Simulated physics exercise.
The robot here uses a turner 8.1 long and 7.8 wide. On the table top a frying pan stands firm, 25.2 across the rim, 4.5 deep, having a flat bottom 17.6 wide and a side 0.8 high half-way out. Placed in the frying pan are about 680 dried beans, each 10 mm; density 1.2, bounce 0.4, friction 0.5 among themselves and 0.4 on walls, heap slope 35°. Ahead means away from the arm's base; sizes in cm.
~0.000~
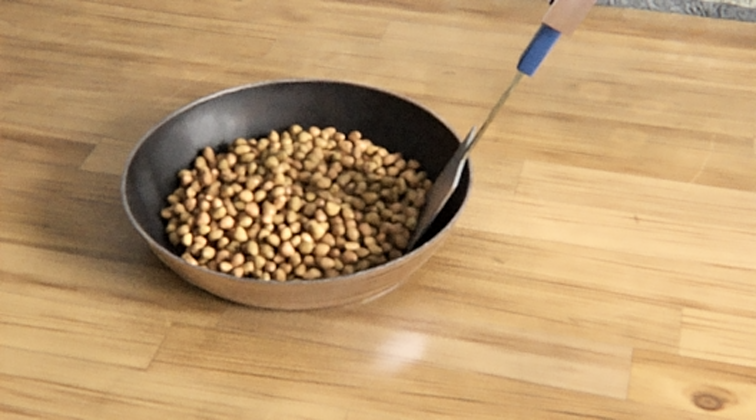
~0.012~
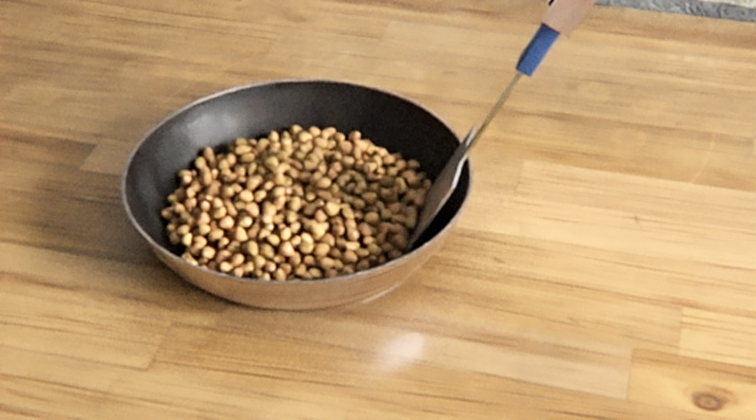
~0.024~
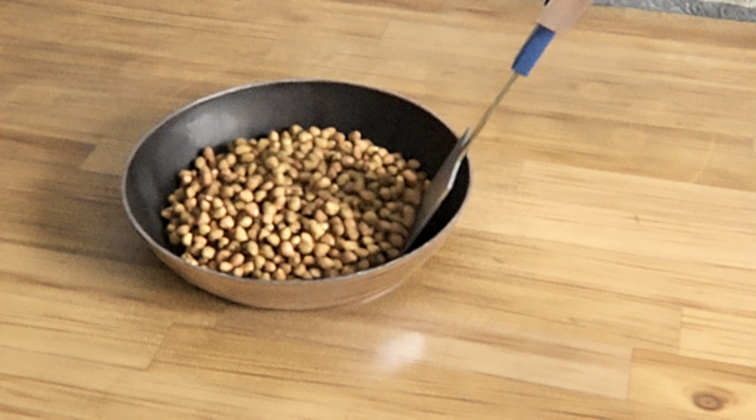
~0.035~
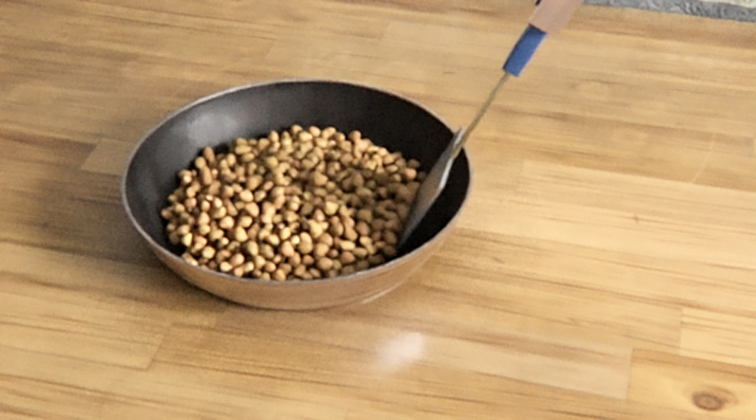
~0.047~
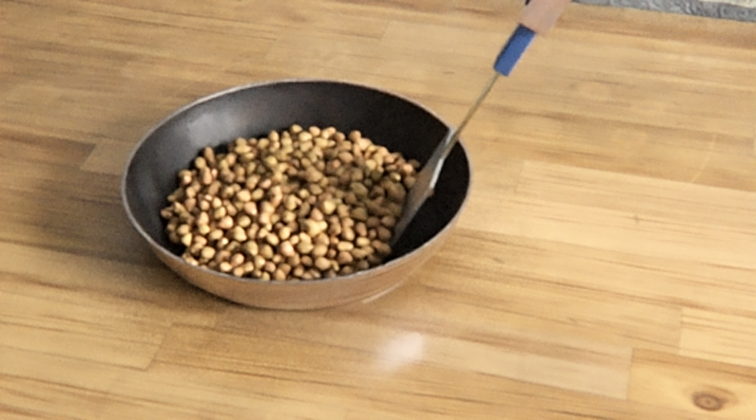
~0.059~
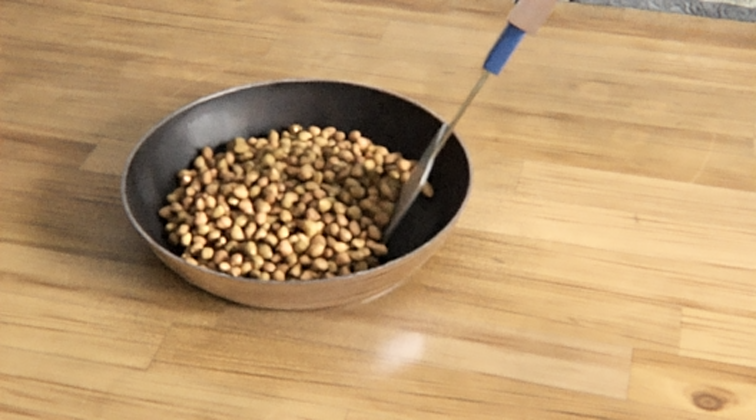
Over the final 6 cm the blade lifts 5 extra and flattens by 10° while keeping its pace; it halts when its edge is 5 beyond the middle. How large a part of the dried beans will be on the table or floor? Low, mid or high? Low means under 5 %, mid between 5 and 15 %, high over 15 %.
Low.
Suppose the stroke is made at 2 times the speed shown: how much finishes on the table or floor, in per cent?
Something close to 5 per cent ends up on the table or floor.
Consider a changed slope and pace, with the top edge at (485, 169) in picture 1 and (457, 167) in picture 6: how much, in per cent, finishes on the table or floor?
About 0 per cent.
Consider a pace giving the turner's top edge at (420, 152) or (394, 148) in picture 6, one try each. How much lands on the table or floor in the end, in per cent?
Try one roughly 5 per cent; try two roughly 10 per cent.
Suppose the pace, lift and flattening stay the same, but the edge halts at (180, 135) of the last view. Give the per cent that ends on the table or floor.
My guess is roughly 15 percent.
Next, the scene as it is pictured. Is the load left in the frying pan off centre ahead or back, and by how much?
The balance point lies close to 4.0 cm ahead.
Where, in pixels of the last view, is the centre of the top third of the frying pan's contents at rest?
Near (208, 179).
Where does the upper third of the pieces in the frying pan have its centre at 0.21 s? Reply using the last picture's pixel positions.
Roughly pixel (222, 180).
By 0.13 s, sloping 64°, highest piece 4 above the table; 677 in the frying pan.
By 0.21 s, sloping 59°, highest piece 5 above the table; 677 in the frying pan.
By 0.44 s, sloping 54°, highest piece 5 above the table; 677 in the frying pan.
By 1.49 s, sloping 54°, highest piece 5 above the table; 677 in the frying pan.
Final count, 677 in the frying pan. That is 0 % on the table or floor.
